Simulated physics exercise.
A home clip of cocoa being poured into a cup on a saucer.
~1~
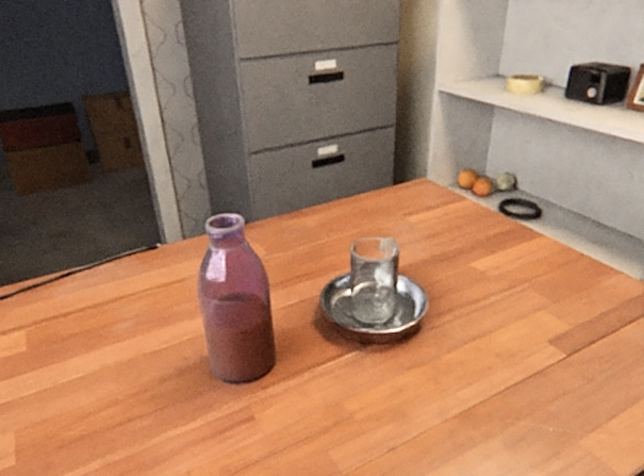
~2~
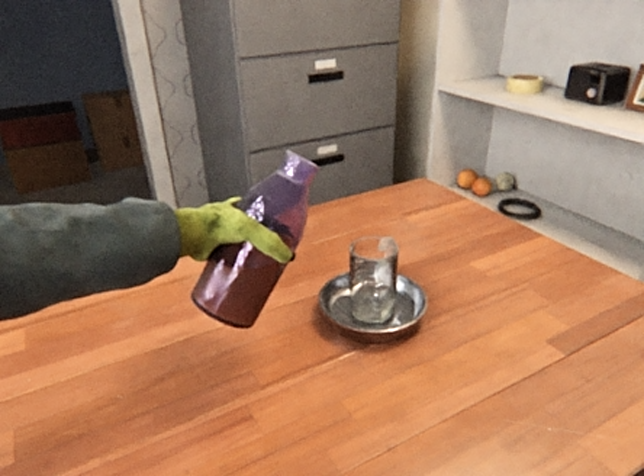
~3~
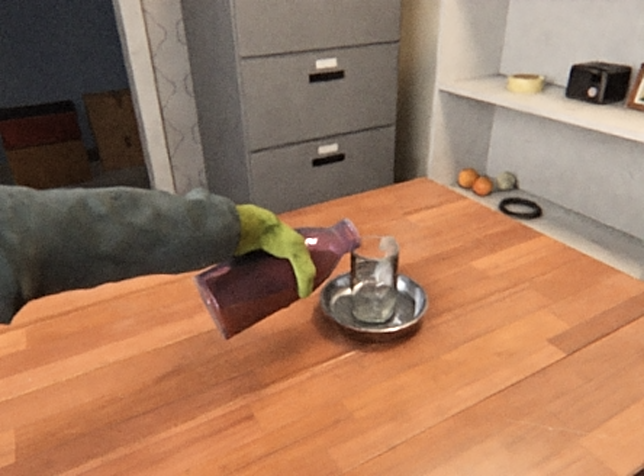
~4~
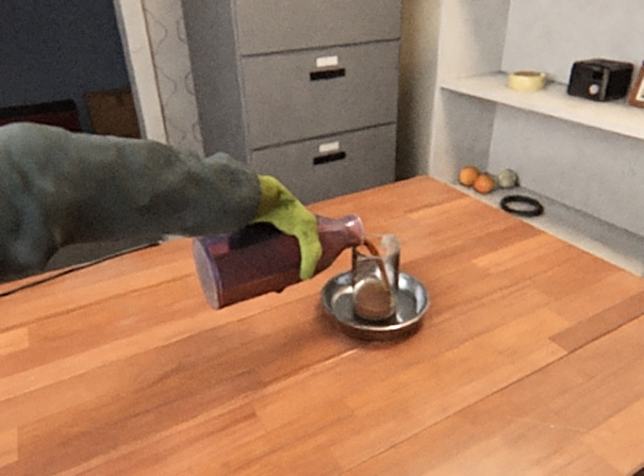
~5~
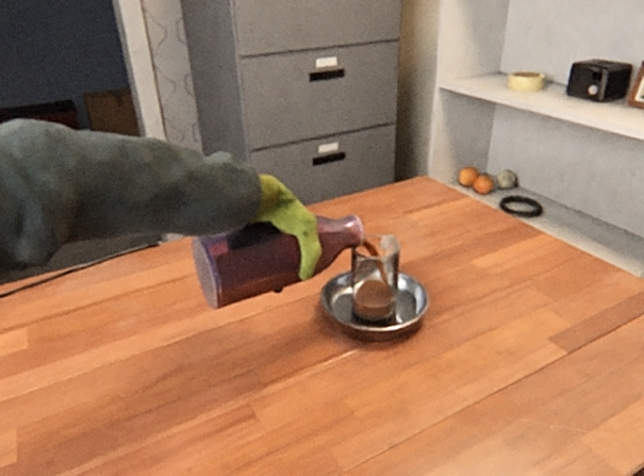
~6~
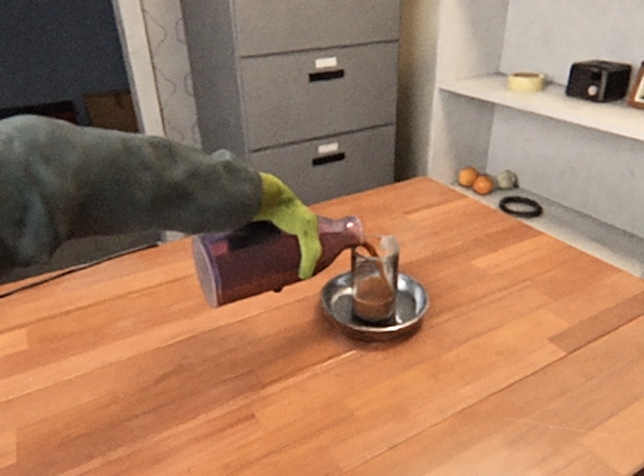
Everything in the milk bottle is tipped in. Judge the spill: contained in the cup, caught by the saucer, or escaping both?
I think the cup is going to be beaten, but the saucer copes.
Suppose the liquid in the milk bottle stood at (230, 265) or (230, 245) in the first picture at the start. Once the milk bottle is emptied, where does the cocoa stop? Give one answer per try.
In turn: Floods the top, past the saucer.
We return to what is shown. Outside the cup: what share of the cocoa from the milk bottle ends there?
Roughly 30 in a hundred.
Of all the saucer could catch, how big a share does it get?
Around 40 percent of it.
Soon after, the cup is about three quarters full; the saucer is dry.
Later, the cup is full to the brim; the saucer is wet, with room to spare.
In the end, the cup is full to the brim; the saucer is wet, with room to spare.
